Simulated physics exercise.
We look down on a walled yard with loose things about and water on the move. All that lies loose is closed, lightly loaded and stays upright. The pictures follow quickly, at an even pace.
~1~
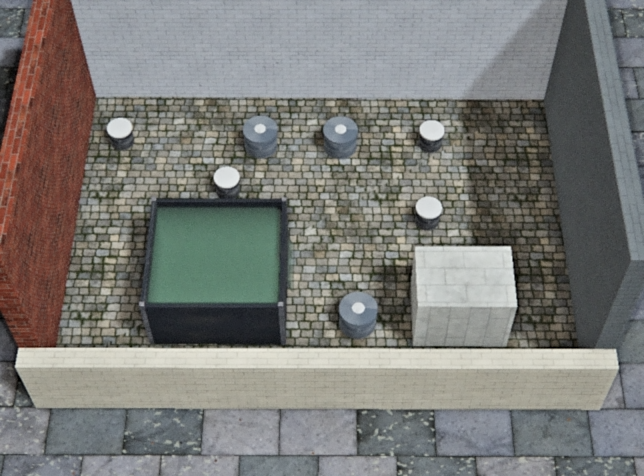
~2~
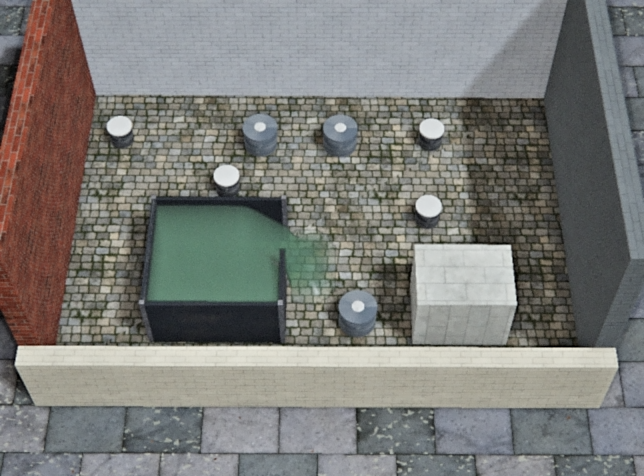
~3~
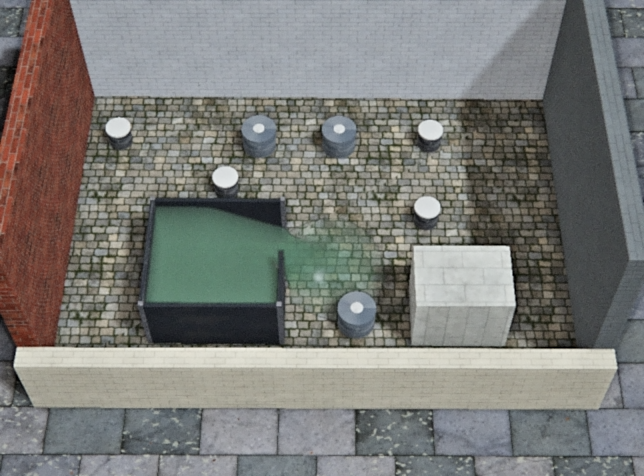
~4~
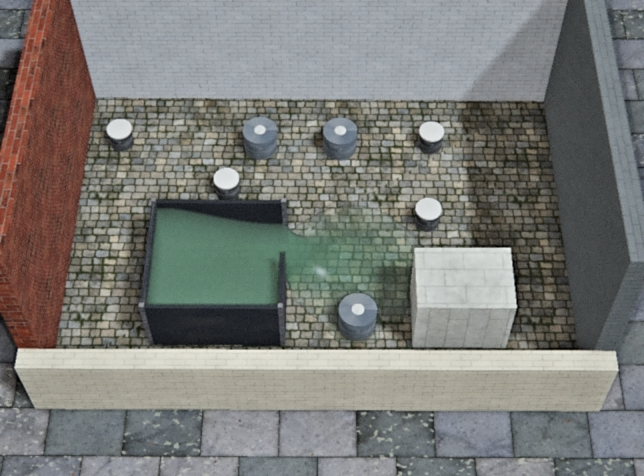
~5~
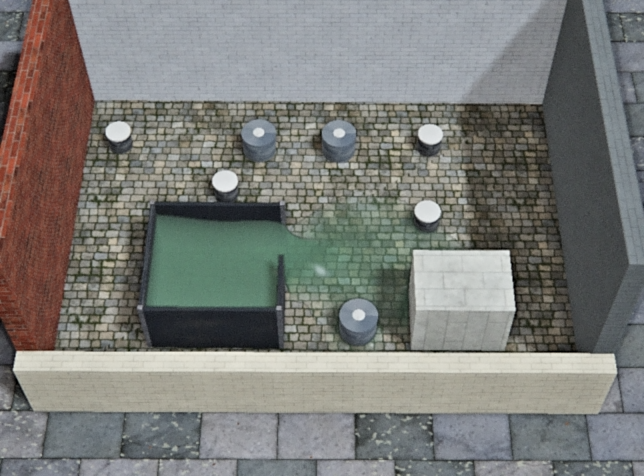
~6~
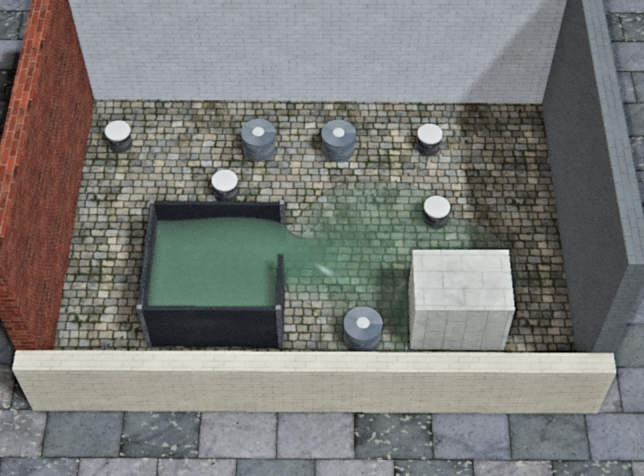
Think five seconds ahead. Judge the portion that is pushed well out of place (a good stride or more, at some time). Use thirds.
It is between one and two thirds.
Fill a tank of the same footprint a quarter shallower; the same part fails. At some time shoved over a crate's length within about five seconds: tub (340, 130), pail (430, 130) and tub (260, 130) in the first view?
In that order: Under that, shifted that much, never so far.
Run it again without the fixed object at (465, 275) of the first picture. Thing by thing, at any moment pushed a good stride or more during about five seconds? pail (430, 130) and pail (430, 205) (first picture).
In turn: That far or more, swept aside.
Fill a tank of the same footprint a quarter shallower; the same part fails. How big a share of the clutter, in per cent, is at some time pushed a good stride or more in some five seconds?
Close to 30 %.
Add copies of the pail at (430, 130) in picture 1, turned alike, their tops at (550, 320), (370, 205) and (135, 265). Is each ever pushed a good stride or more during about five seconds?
One after the other: Swept aside, pushed that far, no.
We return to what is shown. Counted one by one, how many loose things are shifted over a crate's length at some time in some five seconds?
4 of them.
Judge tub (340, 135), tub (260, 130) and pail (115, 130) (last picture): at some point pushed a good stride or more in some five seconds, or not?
One after the other: Shifted that much, no, less than that.
A moment on, 1 of 7 are well off their spots; 0 afloat.
Next, 2 of 7 are well off their spots; 2 afloat.
Later, 2 of 7 are well off their spots; 3 afloat.
In the end, 3 of 7 are well off their spots, and 4 have been at some point; 4 afloat.
